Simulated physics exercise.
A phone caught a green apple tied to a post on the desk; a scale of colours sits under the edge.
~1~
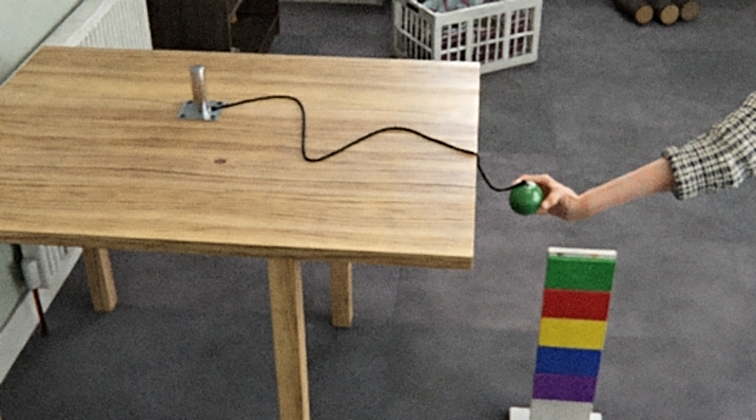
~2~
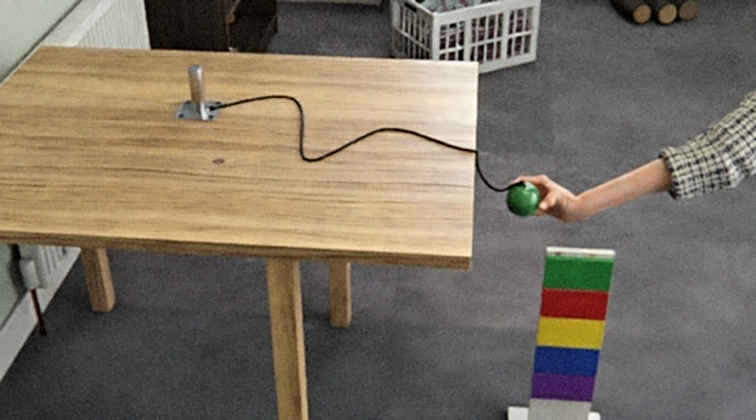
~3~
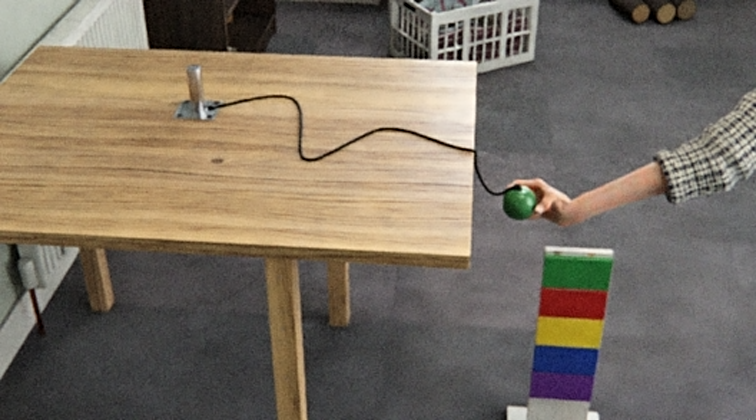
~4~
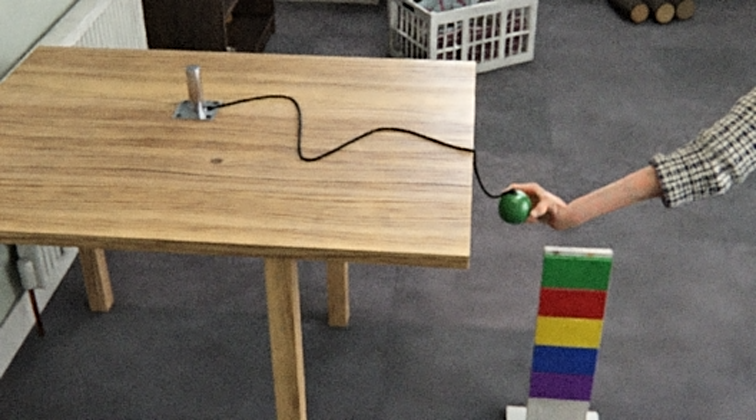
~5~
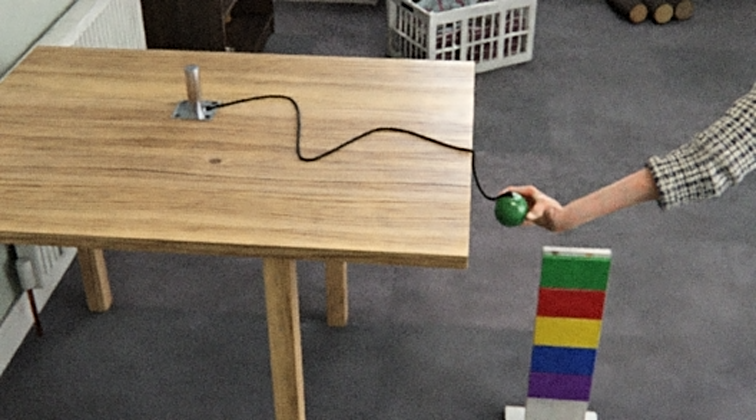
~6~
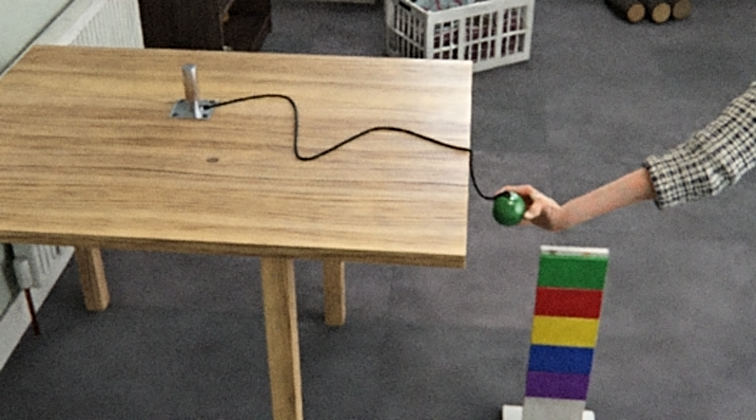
An arm in a checked sleeve reaches in from the right over a grey carpeted floor, beside a wooden table seen from slightly above. Its hand holds a green ball tied by a dark, winding cord to a metal post on the tabletop, above an upright strip of green, red, yellow, blue and purple bands. The hand moves the ball slightly left and down, while the view shifts very slightly.
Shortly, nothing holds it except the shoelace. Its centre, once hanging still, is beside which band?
Beside the blue band.
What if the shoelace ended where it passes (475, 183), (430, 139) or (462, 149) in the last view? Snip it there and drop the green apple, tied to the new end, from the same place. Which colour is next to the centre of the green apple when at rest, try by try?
For the first: Yellow; for the second: Green; for the third: Red.
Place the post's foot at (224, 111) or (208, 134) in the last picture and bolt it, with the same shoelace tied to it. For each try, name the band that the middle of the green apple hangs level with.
For the first spot, purple; for the second, purple.
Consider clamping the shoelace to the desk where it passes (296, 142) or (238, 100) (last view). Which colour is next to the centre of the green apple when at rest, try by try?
Note: Try 1 red; try 2 blue.
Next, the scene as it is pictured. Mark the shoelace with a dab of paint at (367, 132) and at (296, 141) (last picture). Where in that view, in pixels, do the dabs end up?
Near (468, 164) and (386, 124).
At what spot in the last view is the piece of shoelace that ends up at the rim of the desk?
Check around (341, 145) - that's where it is.
Early on, apple near (425, 330); level with blue.
Midway, apple near (479, 319); level with blue.
Finally, apple near (454, 320); level with blue. Its middle rests at the blue band.
